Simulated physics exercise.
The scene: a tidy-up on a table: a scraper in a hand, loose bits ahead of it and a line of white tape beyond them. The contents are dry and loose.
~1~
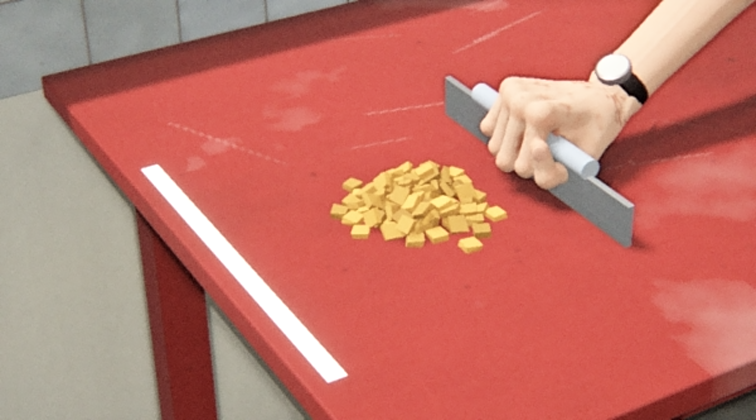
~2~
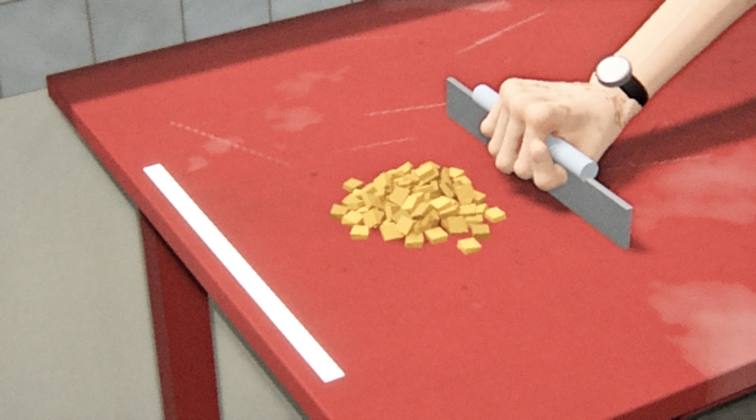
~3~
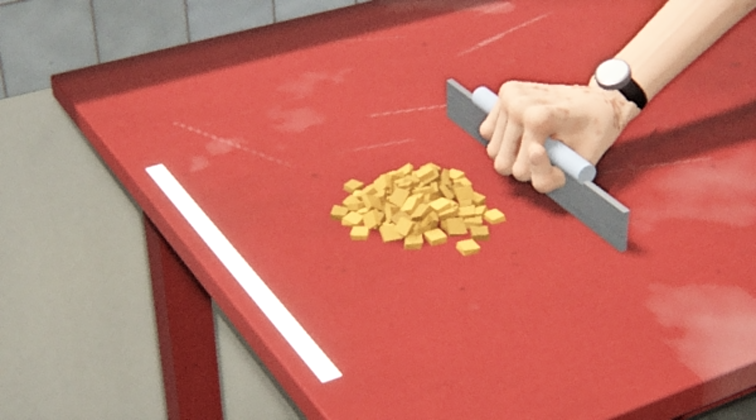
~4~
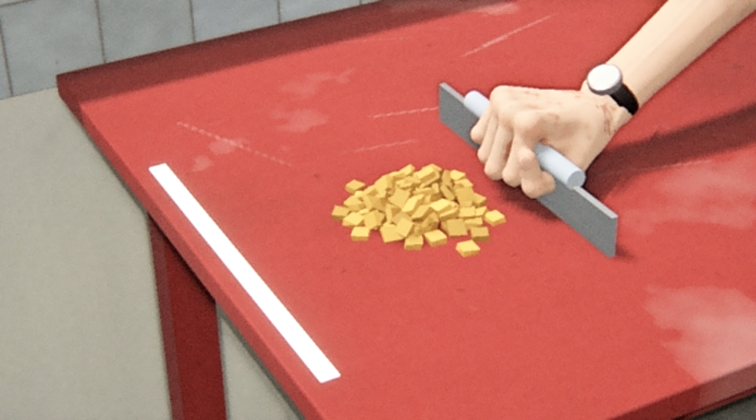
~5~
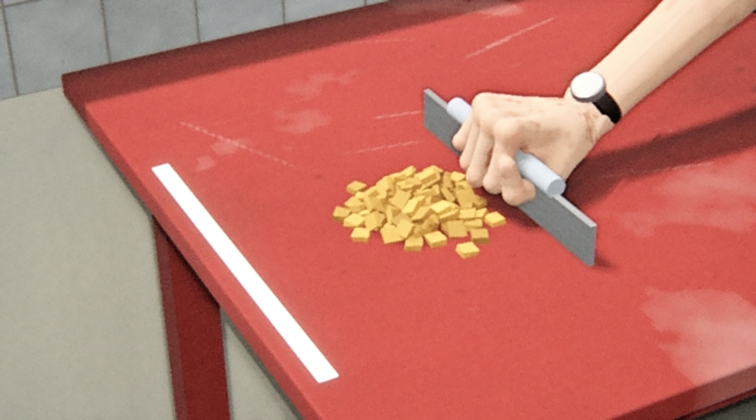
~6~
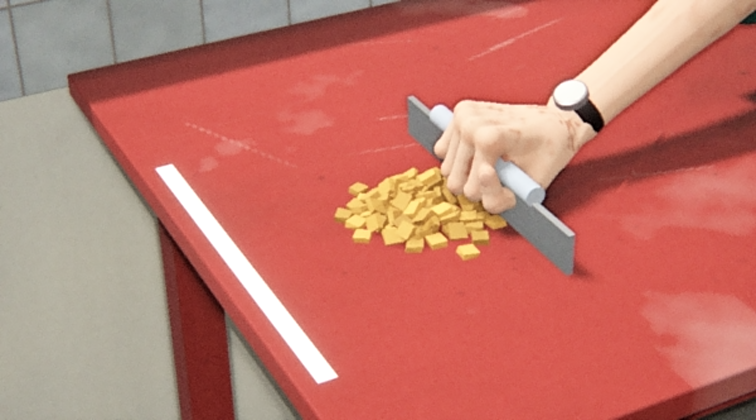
Hand holding a metal scraper on a red table, resting, then sliding it left to a heap of yellow cereal squares.
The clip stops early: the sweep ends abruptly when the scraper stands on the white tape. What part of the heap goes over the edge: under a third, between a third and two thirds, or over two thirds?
The part that falls is over two thirds.
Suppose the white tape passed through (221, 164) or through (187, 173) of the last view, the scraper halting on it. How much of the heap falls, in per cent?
The first gives 30 %, the second 80 %.
Soon, scraper still moving, near (356, 195); heap all on the table, its front near (268, 266).
A while on, scraper stopped at the white tape; heap most over the edge.
Towards the end, scraper stopped at the white tape; heap nearly all over the edge.
Finally, scraper stopped at the white tape; heap nearly all over the edge.
